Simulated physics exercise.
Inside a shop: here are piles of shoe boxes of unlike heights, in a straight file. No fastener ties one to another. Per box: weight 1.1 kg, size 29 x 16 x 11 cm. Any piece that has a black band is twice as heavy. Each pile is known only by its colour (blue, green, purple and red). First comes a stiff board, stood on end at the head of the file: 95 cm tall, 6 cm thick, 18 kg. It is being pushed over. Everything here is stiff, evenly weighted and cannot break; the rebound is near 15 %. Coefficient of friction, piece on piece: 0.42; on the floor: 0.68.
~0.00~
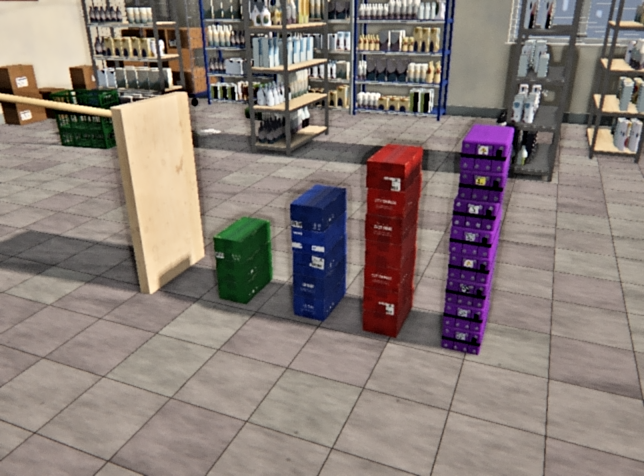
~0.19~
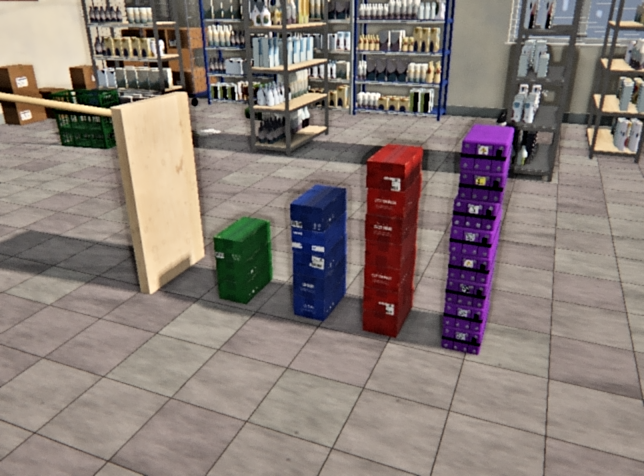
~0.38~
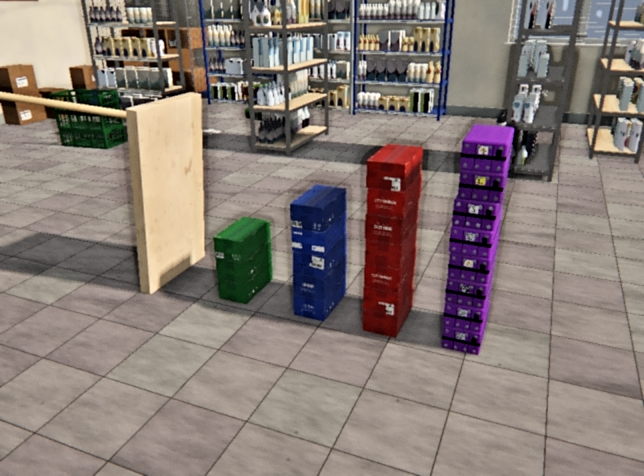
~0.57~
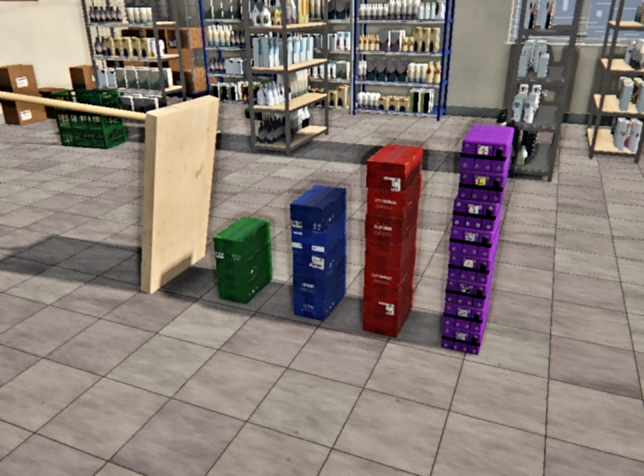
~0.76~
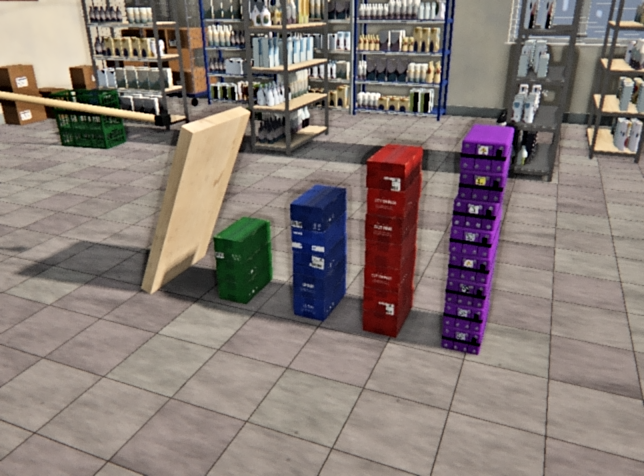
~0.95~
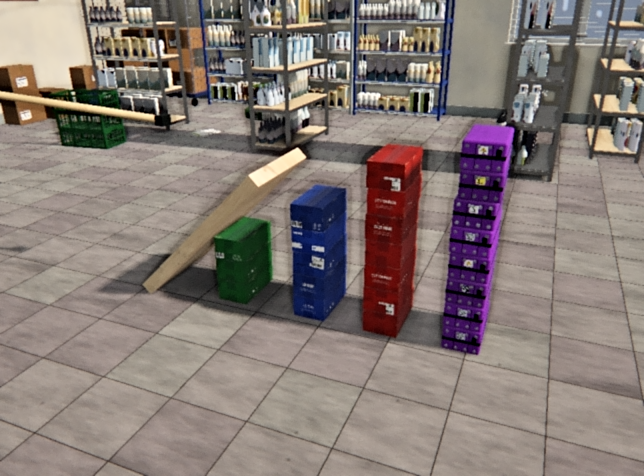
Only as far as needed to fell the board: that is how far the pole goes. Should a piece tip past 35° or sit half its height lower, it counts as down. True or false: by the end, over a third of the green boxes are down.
False.
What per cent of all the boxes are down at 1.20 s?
0 percent by then.
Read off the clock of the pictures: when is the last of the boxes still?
1.5 s, give or take.
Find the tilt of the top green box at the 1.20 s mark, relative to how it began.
Near 0 degrees from how it began.
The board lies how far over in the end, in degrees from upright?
50°, roughly.
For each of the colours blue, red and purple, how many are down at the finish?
Colour by colour - blue: 0; red: 0; purple: 0.
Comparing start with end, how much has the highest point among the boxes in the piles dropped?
Roughly 0 centimetres.
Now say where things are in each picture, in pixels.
In the first frame (places mark the middle of the side facing us), pole end 7 cm short, board 0° from upright; top green box (243, 228); top blue box (306, 218); the rest undisturbed.
In the second frame, pole end 4 mm short, board 0° from upright; top green box (243, 228).
In the third frame, pole end 7 cm in, board 5° from upright; top green box (243, 228); the rest undisturbed.
In the fourth frame, pole end 11 cm in, stopped, board 12° from upright; top green box (243, 228); the rest undisturbed.
In the fifth frame, pole end (157, 121) 11 cm in, stopped, board 23° from upright; top green box (243, 228); the rest undisturbed.
In the sixth frame, pole end (157, 121) 11 cm in, stopped, board 45° from upright; top green box (243, 228); top blue box (306, 218); the rest undisturbed.
After 1.02 s, board 55° from upright; none of the 3 green boxes down (0 of 23 in all colours); top green box shifted 33 mm.
After 1.20 s, board 55° from upright; none of the 3 green boxes down (0 of 23 in all colours); top green box shifted 50 mm.
At rest (1.6 s), board 50° from upright; none of the 3 green boxes down (0 of 23 in all colours); top green box shifted 51 mm; top blue box unmoved. That is 0 per cent. As the last picture would show them, middles, top green box near (251, 241), top blue box near (320, 207).
